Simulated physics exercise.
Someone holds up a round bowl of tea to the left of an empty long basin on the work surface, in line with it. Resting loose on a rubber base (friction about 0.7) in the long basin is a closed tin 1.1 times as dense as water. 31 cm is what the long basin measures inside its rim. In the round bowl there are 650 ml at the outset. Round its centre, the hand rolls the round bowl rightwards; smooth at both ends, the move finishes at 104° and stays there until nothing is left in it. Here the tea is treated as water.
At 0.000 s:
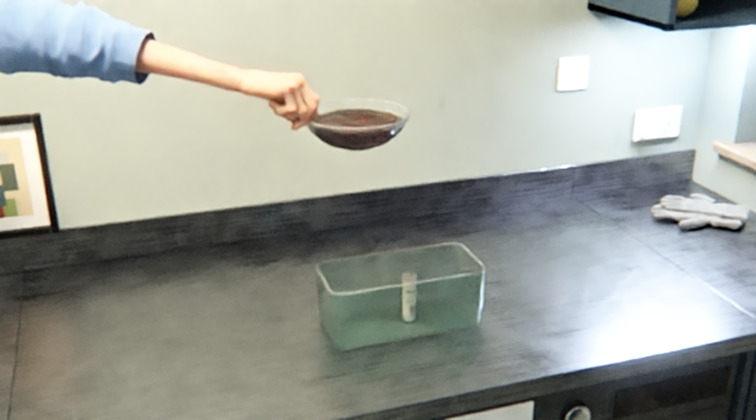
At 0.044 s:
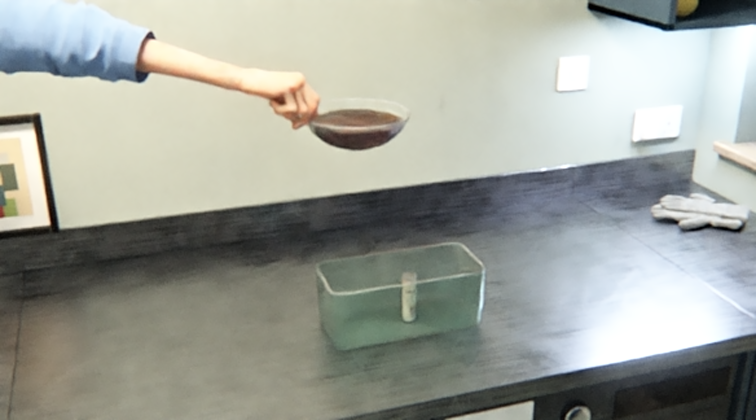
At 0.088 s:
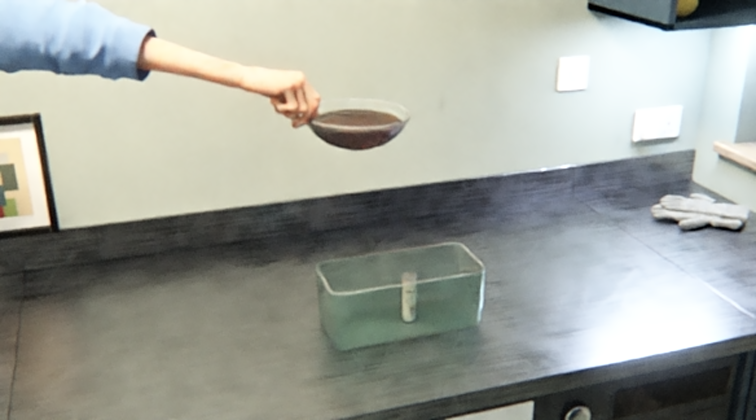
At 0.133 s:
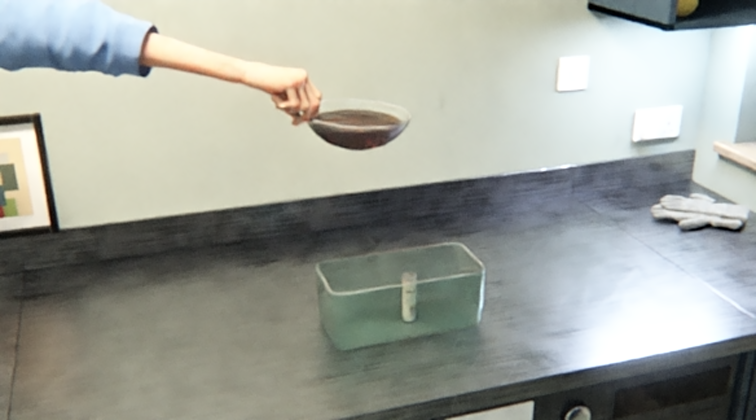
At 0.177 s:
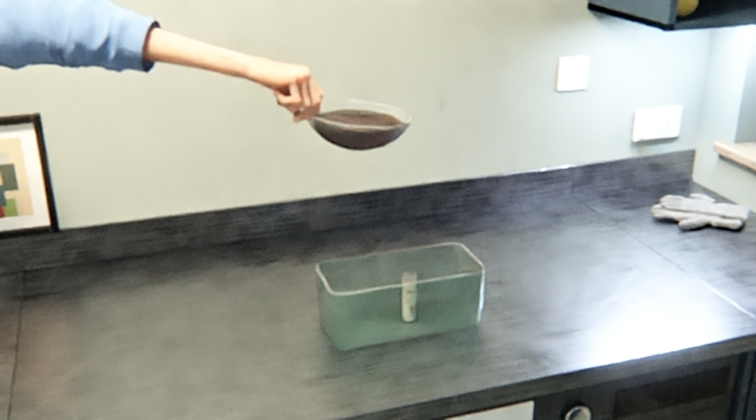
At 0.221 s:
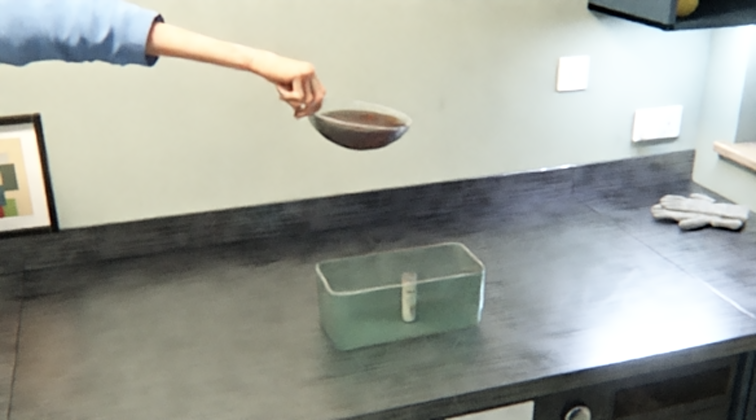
On a dark kitchen worktop, a hand slowly tilting a round bowl of tea slightly rightwards above an empty long clear basin.
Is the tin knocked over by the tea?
Yes - looks like it can't take it.
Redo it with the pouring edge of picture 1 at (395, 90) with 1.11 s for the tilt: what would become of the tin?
Then it tips over.
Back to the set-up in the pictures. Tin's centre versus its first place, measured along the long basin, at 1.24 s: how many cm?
Centre to centre, close to 6 cm.
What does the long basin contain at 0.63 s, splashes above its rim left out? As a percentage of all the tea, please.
10 %, give or take.
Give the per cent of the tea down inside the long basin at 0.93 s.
About 92 %.
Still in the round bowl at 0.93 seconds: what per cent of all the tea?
0 in a hundred, give or take.
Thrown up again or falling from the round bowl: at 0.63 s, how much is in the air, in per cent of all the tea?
At that moment, about 70 percent.
After 0.63 s the tilt is 65° and 20 per cent is still to pour; the tin stands where it began.
After 0.93 s the tilt is 99° and 0 per cent is still to pour; the tin leans 23°.
After 1.24 s the tilt is 104° and 0 per cent is still to pour; the tin lies on its side.
After 1.58 s the tilt is 104° and 0 per cent is still to pour; the tin lies on its side.
In the end the tin lies on its side.
